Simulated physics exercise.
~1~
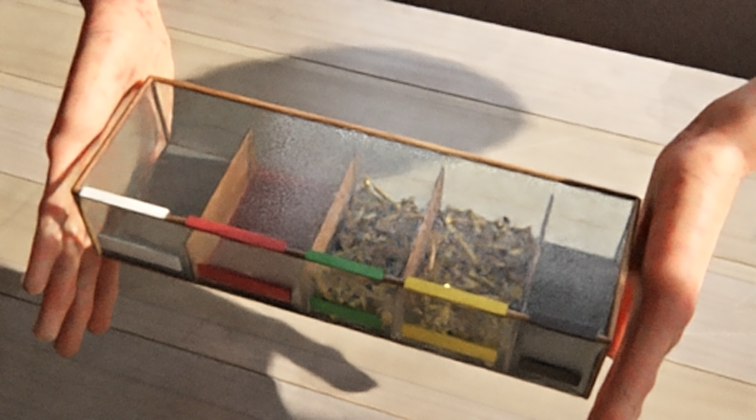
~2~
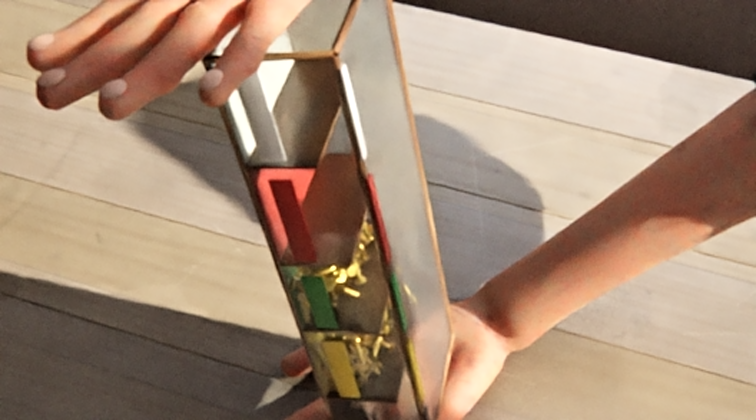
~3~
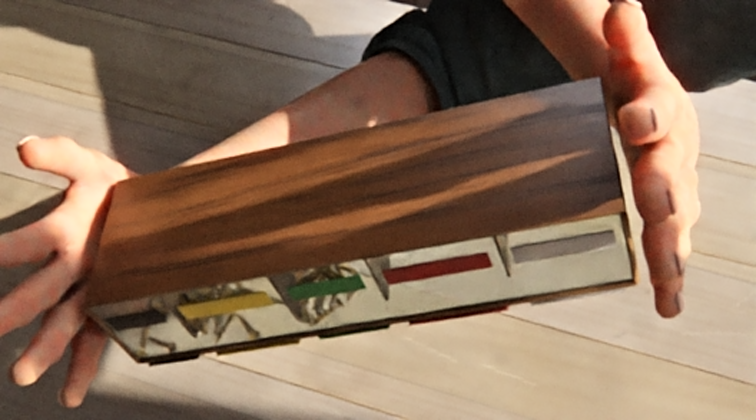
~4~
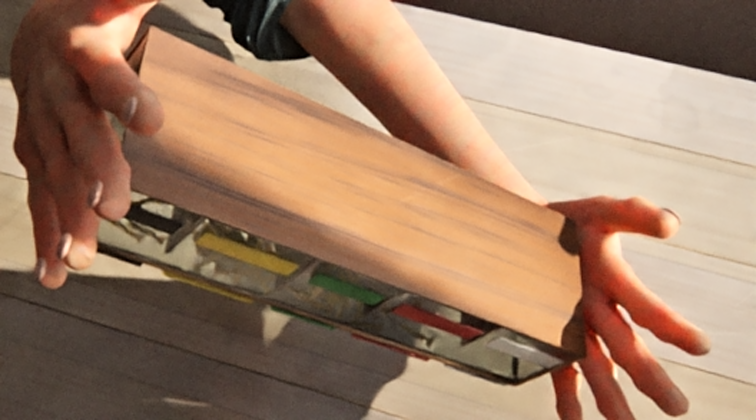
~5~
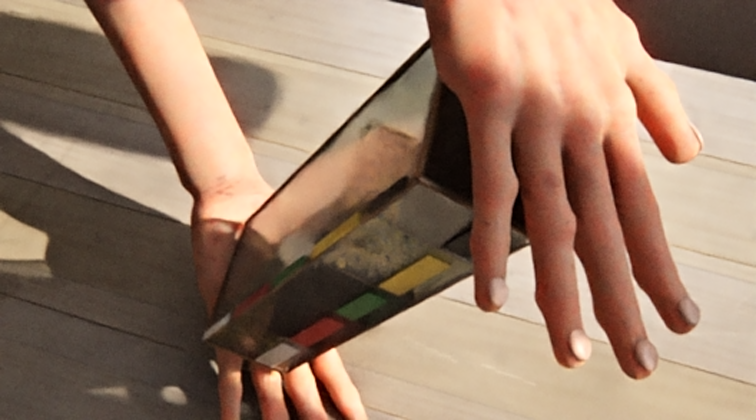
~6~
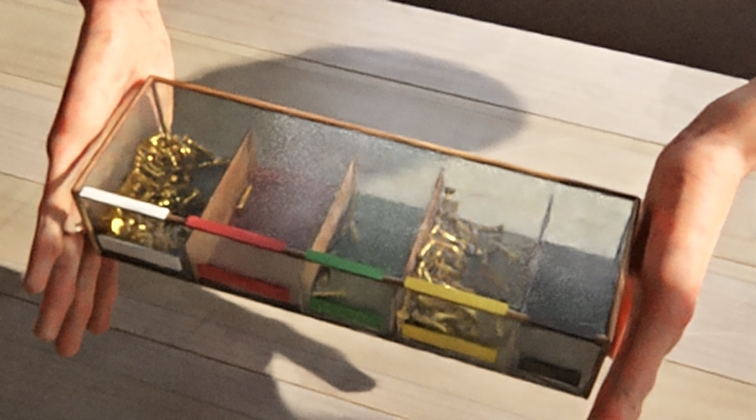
A long, clear-lidded box with copper-coloured edges is held between two hands above a pale plank table, seen from above. Its five compartments are marked white, red, green, yellow and black from left to right, with small brass-coloured pieces heaped in the green and yellow ones. The hands tip the box steeply, white end up, and roll it over until its wooden underside faces upward. They slant it down to the right, then swing it round with the white end low. Finally it returns lid up, with pieces piled in the white and yellow compartments.
